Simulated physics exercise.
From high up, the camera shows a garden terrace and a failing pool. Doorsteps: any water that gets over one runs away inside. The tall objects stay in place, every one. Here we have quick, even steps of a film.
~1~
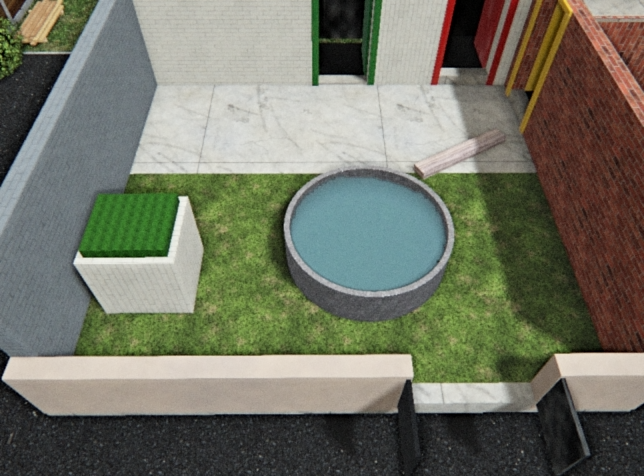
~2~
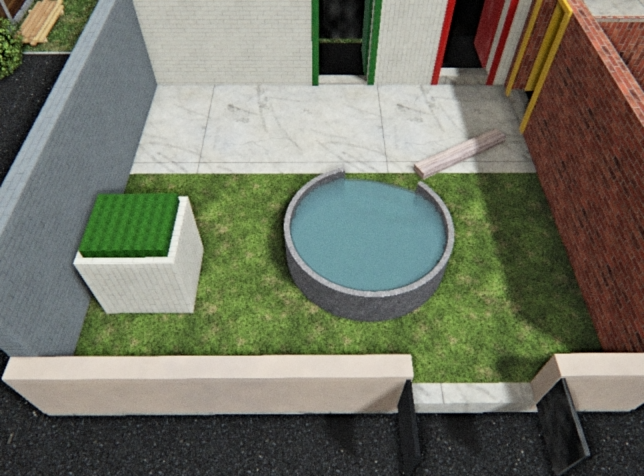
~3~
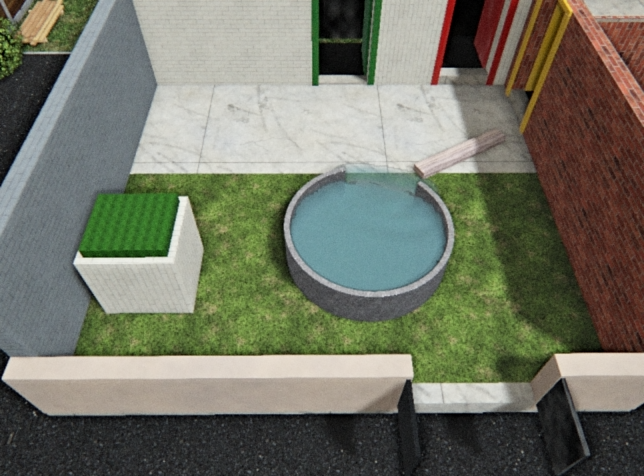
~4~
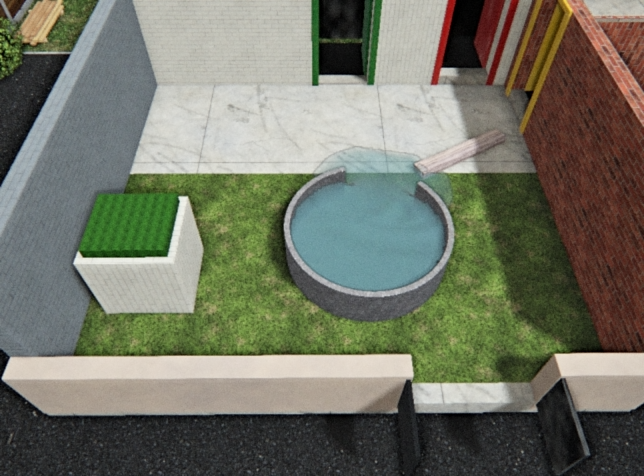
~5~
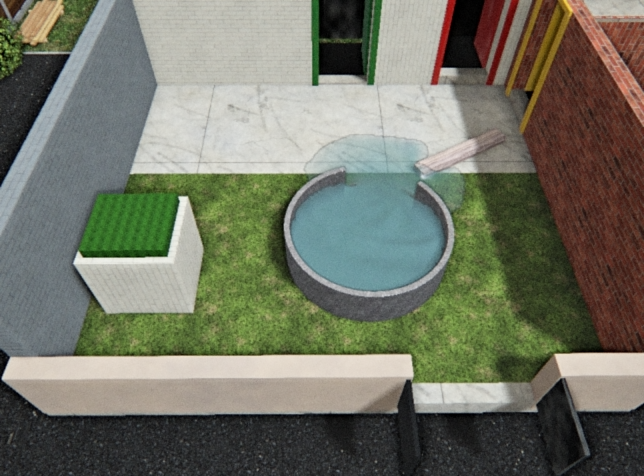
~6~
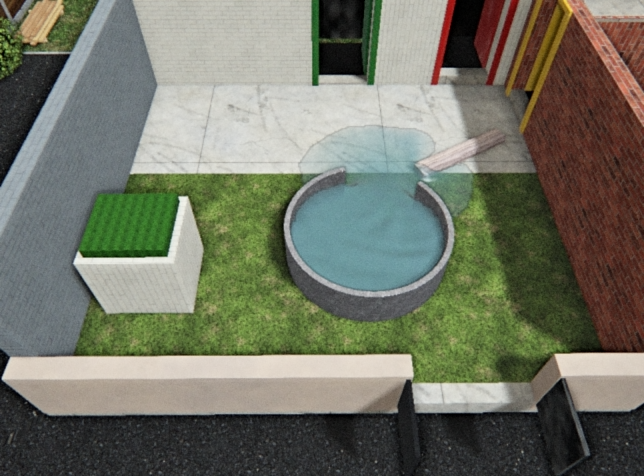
Garden terrace seen from above, with water pouring through a gap in a round pool's far side and spreading over pale paving.
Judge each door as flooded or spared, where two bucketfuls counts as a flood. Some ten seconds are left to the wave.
The green door is flooded, the yellow door is spared, the red door is spared.
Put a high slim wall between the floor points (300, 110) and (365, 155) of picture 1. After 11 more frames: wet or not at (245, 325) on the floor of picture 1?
Spared.
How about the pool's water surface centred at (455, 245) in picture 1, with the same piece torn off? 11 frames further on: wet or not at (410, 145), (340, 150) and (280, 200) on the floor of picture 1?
Soaked, soaked, spared.
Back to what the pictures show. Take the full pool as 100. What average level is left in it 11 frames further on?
Near 54 in a hundred.
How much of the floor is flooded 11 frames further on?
Around 35 percent of it.
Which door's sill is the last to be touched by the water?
Door: The door marked yellow.
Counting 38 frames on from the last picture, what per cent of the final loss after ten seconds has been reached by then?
Some 75 per cent.
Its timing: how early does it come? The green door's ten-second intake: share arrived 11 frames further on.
Share by then: About 20 in a hundred.
A moment on, water covers 25 % of the floor; the green door not reached, the yellow door not reached, the red door not reached.
Next, water covers 35 % of the floor; the green door over two buckets in, the yellow door wet at the sill, nothing in, the red door wet at the sill, nothing in.
Then, water covers 45 % of the floor; the green door far over two buckets in, the yellow door under two buckets in, the red door wet at the sill, nothing in.
Later, water covers 65 % of the floor; the green door far over two buckets in, the yellow door under two buckets in, the red door wet at the sill, nothing in.
In the end, water covers 85 % of the floor; the green door far over two buckets in, the yellow door under two buckets in, the red door wet at the sill, nothing in.
